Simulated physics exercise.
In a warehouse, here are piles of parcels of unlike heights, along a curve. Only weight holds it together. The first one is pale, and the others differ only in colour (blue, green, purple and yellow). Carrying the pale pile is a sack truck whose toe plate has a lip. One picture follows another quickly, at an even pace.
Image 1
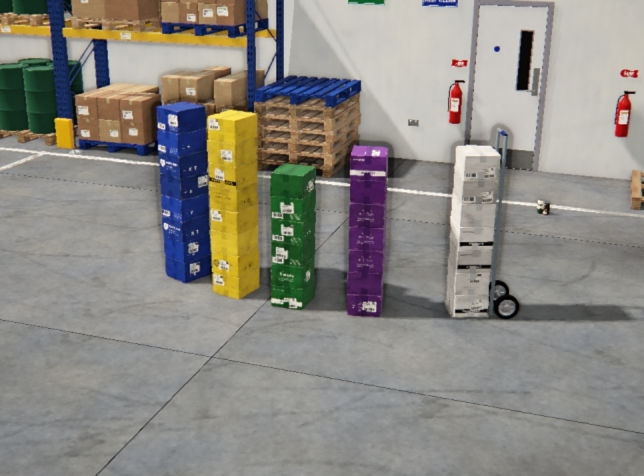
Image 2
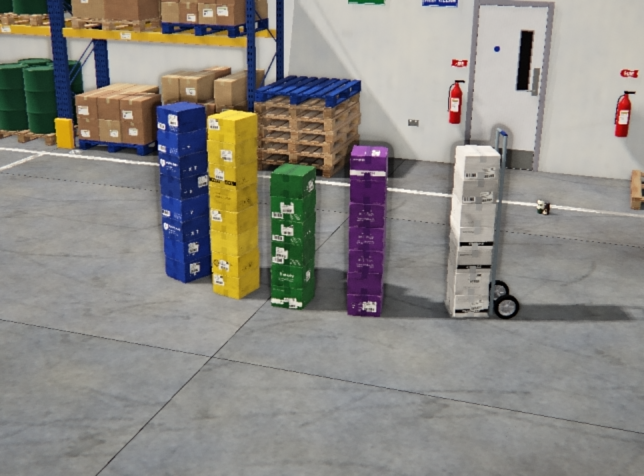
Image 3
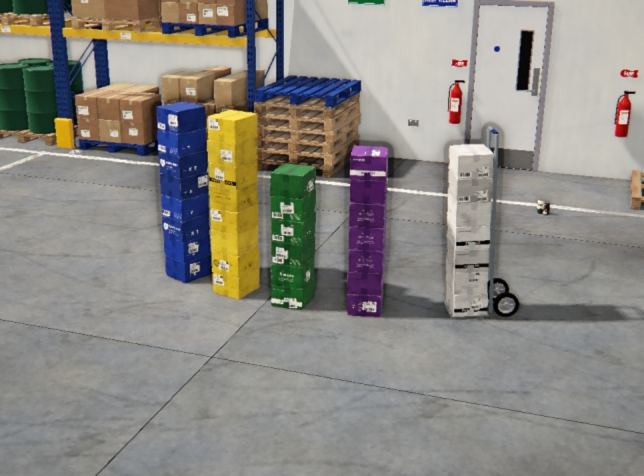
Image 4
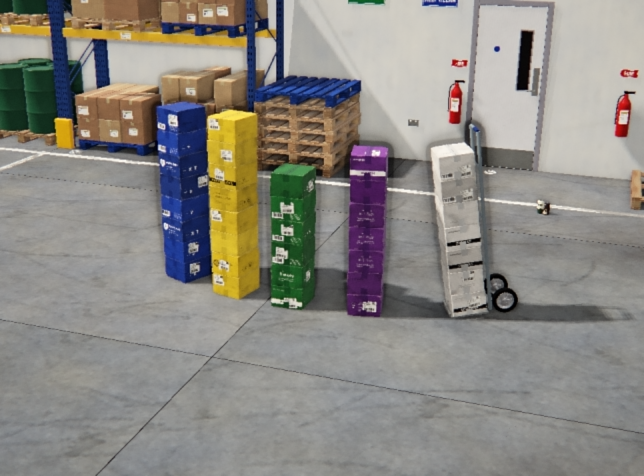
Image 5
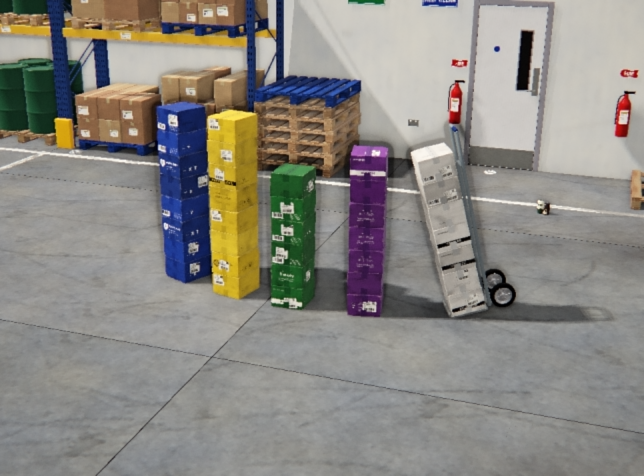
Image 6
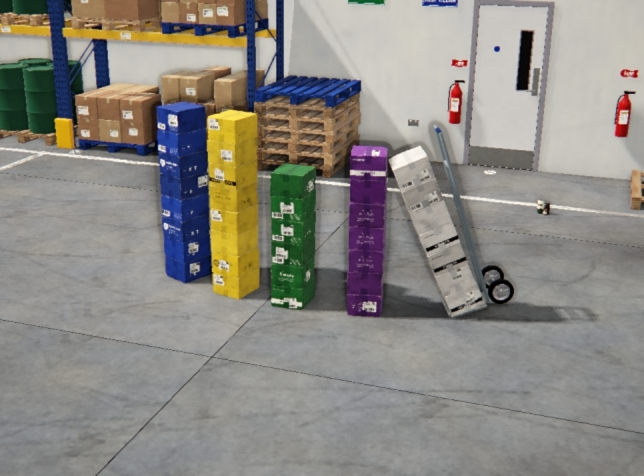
In a warehouse with a grey concrete floor, seen from slightly above by a still camera, shelving and pallets stand behind on the left and a door on the right. Blue, yellow, green and purple stacks of boxes stand left to right, with a white stack on a sack truck at the right. The truck and white stack, at first upright, lean gradually leftward toward the purple stack, while the others stay still.
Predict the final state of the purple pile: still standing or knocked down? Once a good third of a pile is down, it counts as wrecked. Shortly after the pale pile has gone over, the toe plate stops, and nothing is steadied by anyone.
Knocked down.
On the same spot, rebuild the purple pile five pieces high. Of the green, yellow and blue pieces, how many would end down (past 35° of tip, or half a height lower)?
Green 6, yellow 8, blue 7.
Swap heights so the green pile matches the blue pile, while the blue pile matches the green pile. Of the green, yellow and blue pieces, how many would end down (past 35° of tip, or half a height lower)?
By colour, the number down is green 8, yellow 7 and blue 6.
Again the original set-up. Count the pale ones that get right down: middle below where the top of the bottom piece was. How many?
That would be 6 in total.
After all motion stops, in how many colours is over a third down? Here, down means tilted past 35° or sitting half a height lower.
Total: 4.
Shortly afterwards, 7 of the pale pile down; 5 of the 7 purple parcels down (5 of 29 in all colours); top purple parcel tilted clearly, half its height lower; top green parcel tilted a little.
Next, 7 of the pale pile down; 7 of the 7 purple parcels down (29 of 29 in all colours); top purple parcel on its side; top yellow parcel tilted steeply, some two heights lower.
In the end, 7 of the pale pile down; 7 of the 7 purple parcels down (29 of 29 in all colours); top purple parcel upside down; top blue parcel upside down. From the last view, middles, top purple parcel near (132, 295), top blue parcel near (20, 217).
